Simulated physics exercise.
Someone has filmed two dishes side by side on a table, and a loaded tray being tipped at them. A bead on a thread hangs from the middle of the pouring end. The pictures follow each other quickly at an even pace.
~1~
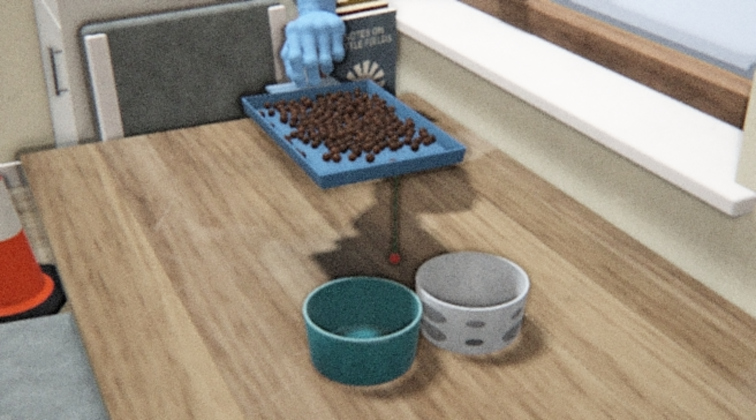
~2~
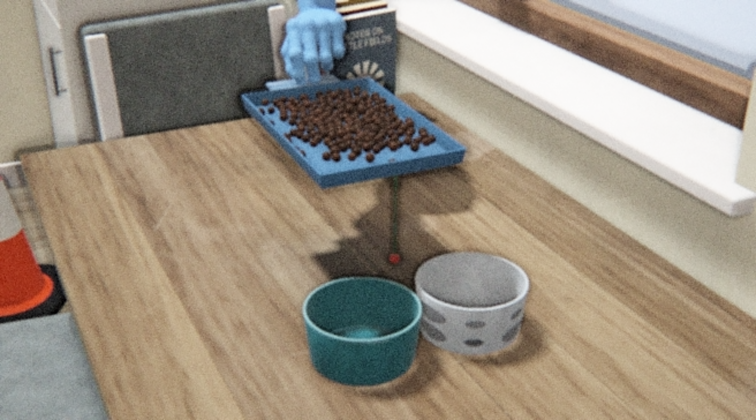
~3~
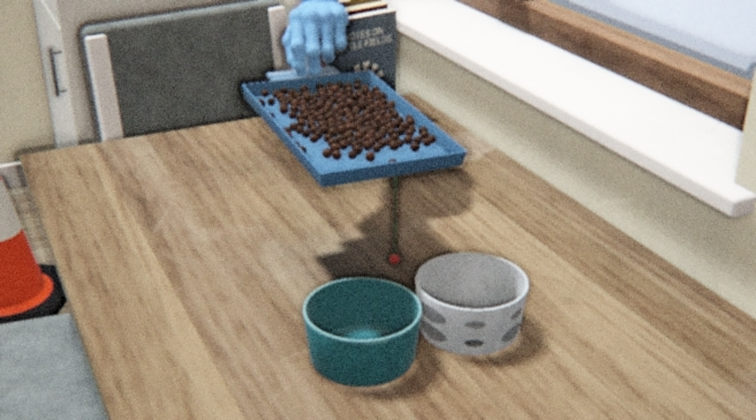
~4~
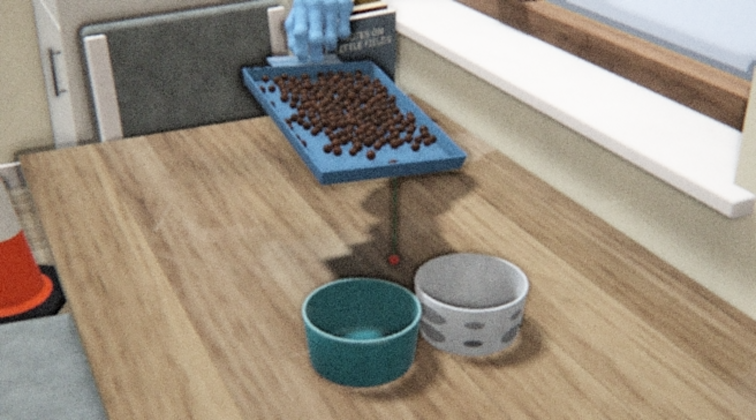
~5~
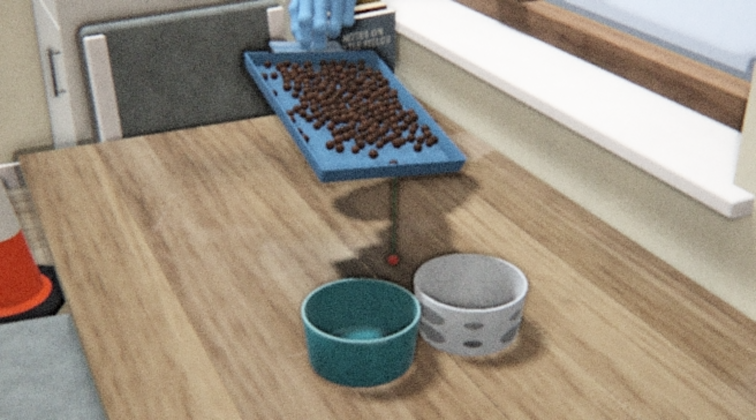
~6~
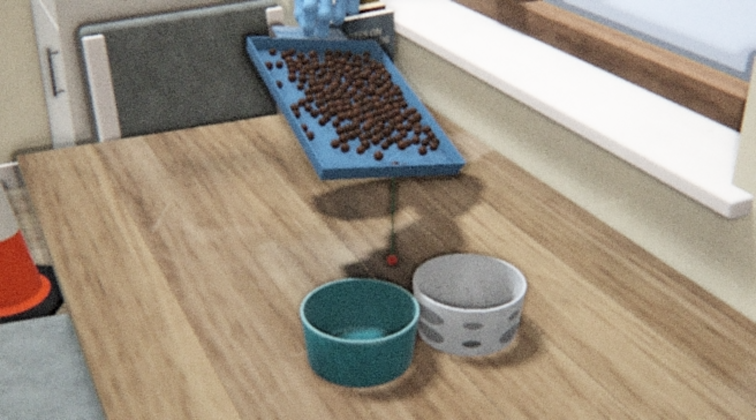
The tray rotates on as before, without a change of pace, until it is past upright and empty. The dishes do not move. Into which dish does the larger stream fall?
It favours the right-hand dish.
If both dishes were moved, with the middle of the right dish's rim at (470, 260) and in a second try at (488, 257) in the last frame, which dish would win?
First the dish on the right, then the right dish.
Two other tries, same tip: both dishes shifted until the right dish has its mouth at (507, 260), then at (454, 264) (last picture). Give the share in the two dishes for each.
The first gives 80 %, the second 90 %.
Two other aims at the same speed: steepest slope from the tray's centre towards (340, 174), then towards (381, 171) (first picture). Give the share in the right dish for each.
First some 0, then 30 per cent.
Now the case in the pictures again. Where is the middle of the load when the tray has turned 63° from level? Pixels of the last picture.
Roughly at (428, 141).
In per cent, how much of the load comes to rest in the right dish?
Roughly 90 in a hundred.
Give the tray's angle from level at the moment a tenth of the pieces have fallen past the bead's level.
Around 70° of tilt.
Soon, tray tipped steeply; most on the tray; a small part in the right dish; a stray few in the air.
A while on, tray tipped past a quarter turn; a small part on the tray; most in the right dish; a small part outside both; a small part in the air.
Towards the end, tray tipped past a quarter turn; a stray few in the left dish; most in the right dish; a small part outside both.
Finally, tray tipped past a quarter turn; a stray few in the left dish; most in the right dish; a small part outside both.
